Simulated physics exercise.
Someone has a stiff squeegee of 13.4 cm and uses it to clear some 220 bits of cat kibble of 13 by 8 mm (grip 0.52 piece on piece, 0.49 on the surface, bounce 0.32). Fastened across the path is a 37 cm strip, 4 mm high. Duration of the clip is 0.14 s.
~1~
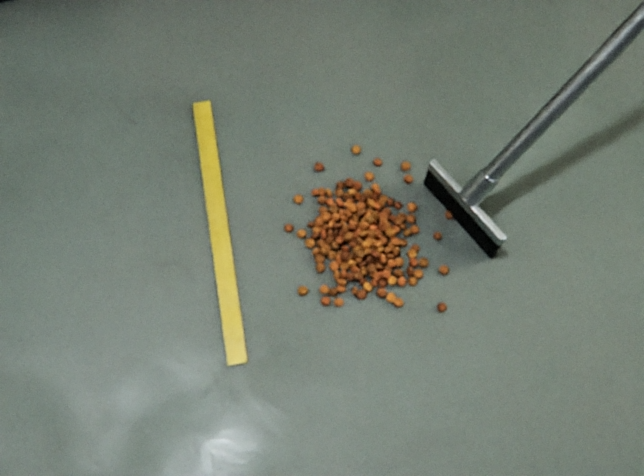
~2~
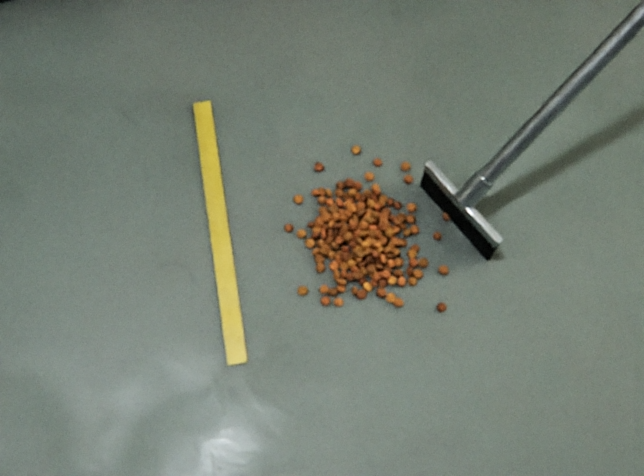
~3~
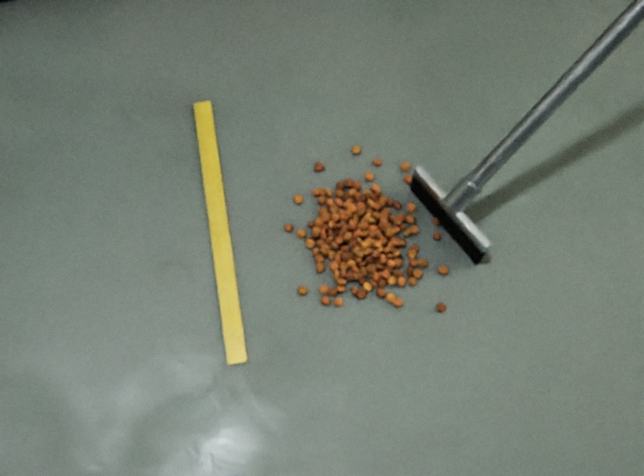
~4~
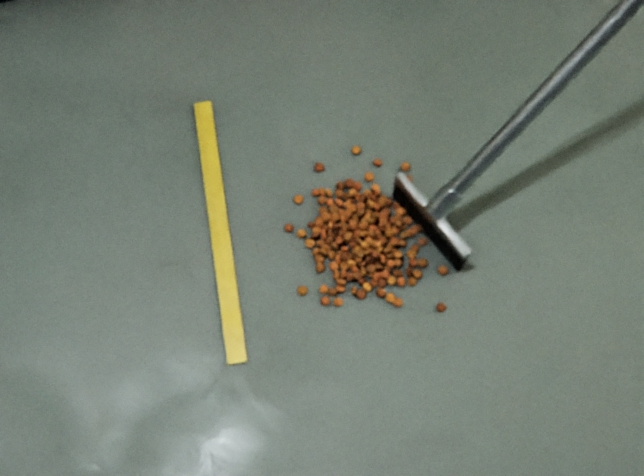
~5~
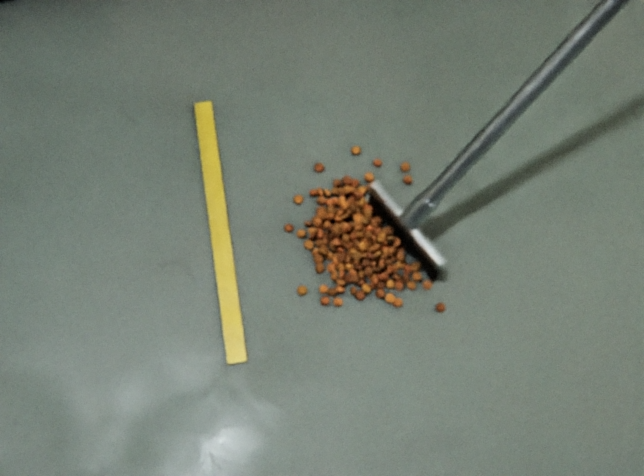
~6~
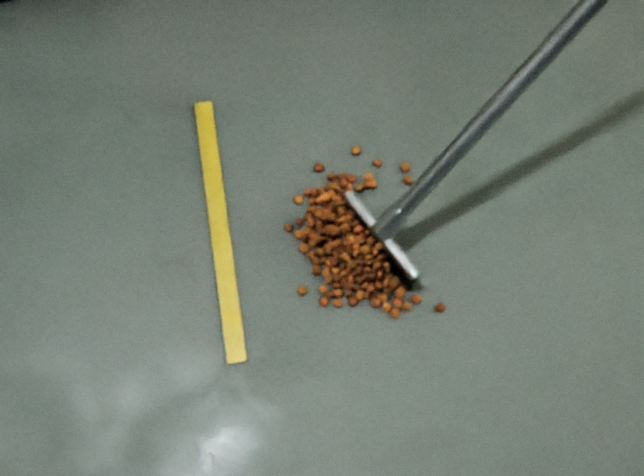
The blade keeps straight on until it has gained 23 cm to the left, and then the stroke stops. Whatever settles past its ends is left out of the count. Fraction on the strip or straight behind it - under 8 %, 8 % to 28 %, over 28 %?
A fair share stays on or behind the strip.
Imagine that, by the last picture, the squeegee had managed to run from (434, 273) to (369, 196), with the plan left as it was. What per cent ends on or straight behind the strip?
Result: Exceeds 10.
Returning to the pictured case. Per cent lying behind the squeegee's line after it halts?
Some 25 percent.
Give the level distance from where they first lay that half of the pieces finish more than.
I'd put it at close to 18 cm.
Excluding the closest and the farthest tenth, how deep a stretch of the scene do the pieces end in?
Close to 26 cm from front to back.
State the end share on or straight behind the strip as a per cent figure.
Around 20 percent.
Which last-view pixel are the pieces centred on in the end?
The middle sits near pixel (251, 303).
Then, 0.13 s after the last picture, squeegee 23 cm from its start, spill 24 cm wide; elsewhere 100 %.
Then, 0.24 s after the last picture, squeegee 23 cm from its start, spill 27 cm wide; on or straight behind the strip 25 %, elsewhere 75 %.
Then, 0.35 s after the last picture, squeegee 23 cm from its start, spill 29 cm wide; on or straight behind the strip 20 %, elsewhere 80 %.
In the end, on or straight behind the strip 20 %, elsewhere 80 %.
